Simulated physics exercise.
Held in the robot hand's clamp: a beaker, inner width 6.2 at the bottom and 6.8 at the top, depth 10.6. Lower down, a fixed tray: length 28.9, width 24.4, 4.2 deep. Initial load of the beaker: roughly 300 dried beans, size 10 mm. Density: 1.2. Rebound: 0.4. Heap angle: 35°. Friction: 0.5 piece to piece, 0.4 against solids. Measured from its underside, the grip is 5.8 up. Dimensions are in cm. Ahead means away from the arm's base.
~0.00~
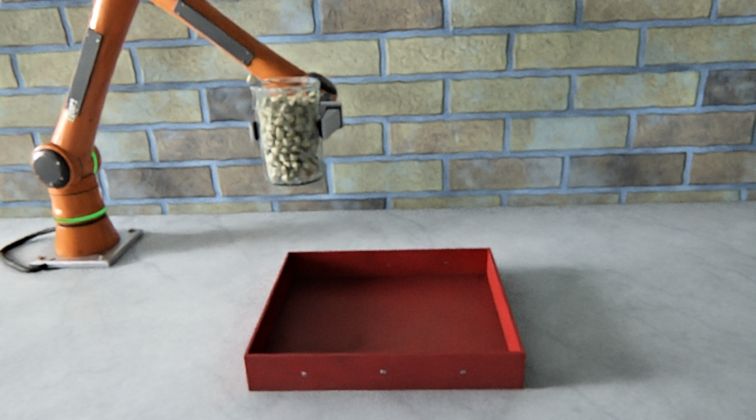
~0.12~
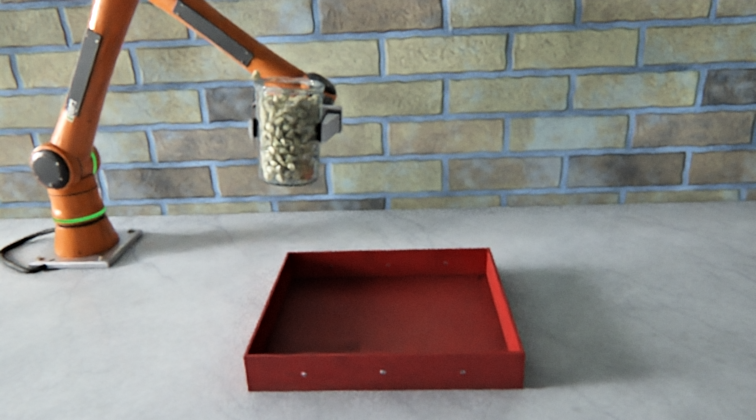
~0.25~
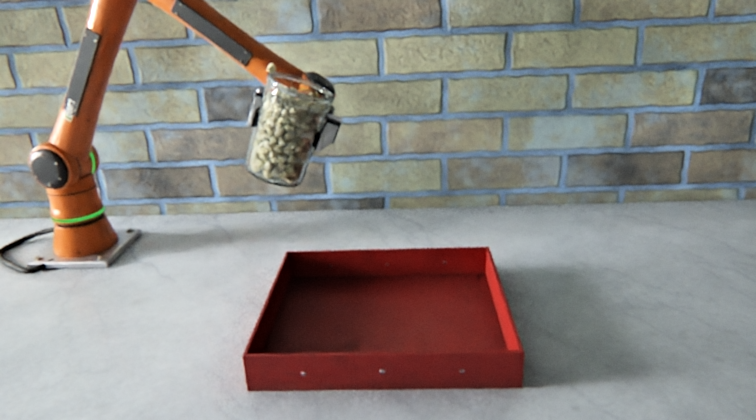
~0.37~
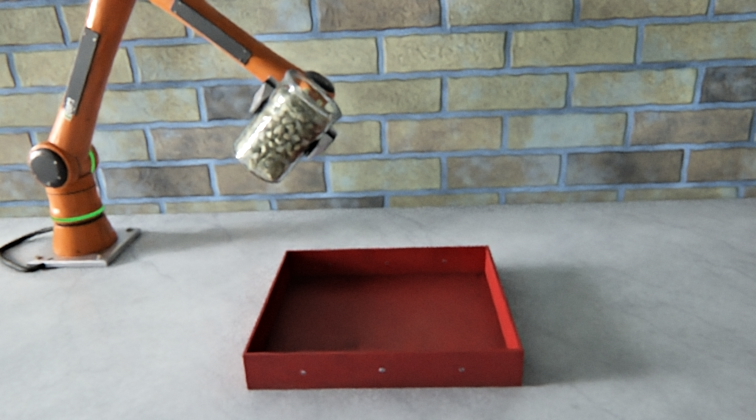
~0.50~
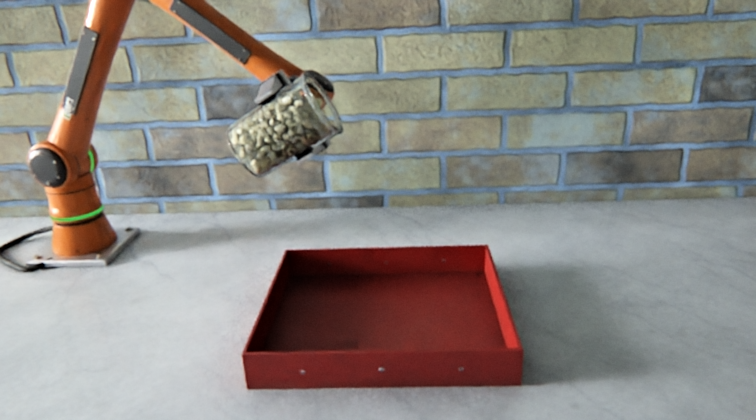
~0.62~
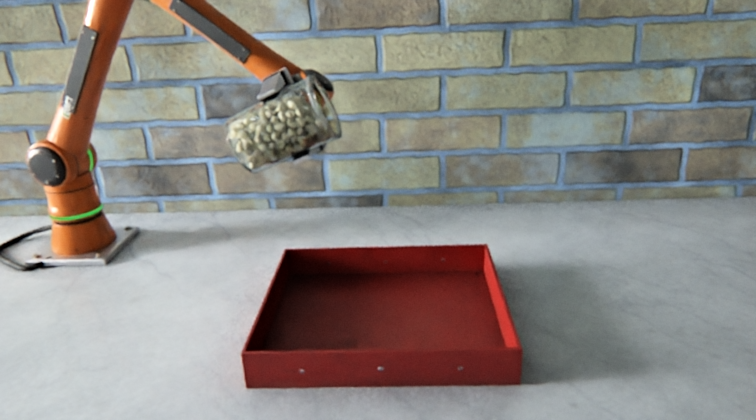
An orange robot arm held a clear beaker of pale dried beans above an empty red tray, then steadily tilted it to the right until it lay well over on its side, beans still inside.
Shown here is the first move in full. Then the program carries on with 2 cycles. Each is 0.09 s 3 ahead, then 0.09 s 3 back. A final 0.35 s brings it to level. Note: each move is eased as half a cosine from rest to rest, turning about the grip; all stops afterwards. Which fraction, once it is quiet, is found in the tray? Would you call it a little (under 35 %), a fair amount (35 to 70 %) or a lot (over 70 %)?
I would call it a little, under 35 %.
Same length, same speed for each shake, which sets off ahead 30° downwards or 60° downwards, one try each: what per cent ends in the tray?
Estimates, in order: 10 % then 5 %.
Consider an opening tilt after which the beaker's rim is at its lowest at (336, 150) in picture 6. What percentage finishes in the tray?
I'd put it at roughly 60 %.
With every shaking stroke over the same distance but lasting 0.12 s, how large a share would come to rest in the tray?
Estimate: Close to 15 percent.
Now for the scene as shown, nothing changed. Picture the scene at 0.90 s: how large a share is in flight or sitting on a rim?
Around 15 per cent of the load.
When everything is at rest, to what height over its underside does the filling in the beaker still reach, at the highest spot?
I'd say near 9.0 cm from the bottom.
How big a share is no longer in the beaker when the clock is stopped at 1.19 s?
Near 25 per cent.
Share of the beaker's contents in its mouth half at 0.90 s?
Around 50 in a hundred.
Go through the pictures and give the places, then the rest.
The first picture shows beaker middle at (290, 133), level; upper third of the load around (288, 109), from x 250 to 315, top at y 80; 304 in the beaker.
The second picture shows beaker middle at (289, 133), tilted 6° forward; upper third of the load around (289, 110), from x 255 to 315, top at y 75.
The third picture shows beaker middle at (287, 132), tilted 23° forward; upper third of the load around (290, 111), from x 255 to 320, top at y 70.
The fourth picture shows beaker middle at (285, 130), tilted 44° forward; upper third of the load around (292, 112), from x 240 to 325, top at y 90.
The fifth picture shows beaker middle at (283, 128), tilted 61° forward; upper third of the load around (291, 113), from x 235 to 330, top at y 95.
The sixth picture shows beaker middle at (283, 127), tilted 67° forward; upper third of the load around (287, 114), from x 235 to 335, top at y 100; 304 in the beaker.
After 0.90 s, tilted 67° forward, highest piece 28 above the table; 257 in the beaker, 1 in the tray, 46 in flight or on a rim.
After 1.19 s, tilted 24° forward, highest piece 30 above the table; 221 in the beaker, 80 in the tray, 3 in flight or on a rim.
After 1.53 s, level, highest piece 29 above the table; 221 in the beaker, 83 in the tray.
After 2.58 s, level, highest piece 29 above the table; 221 in the beaker, 83 in the tray.
At rest, 221 in the beaker, 83 in the tray. That is 27 % in the tray.
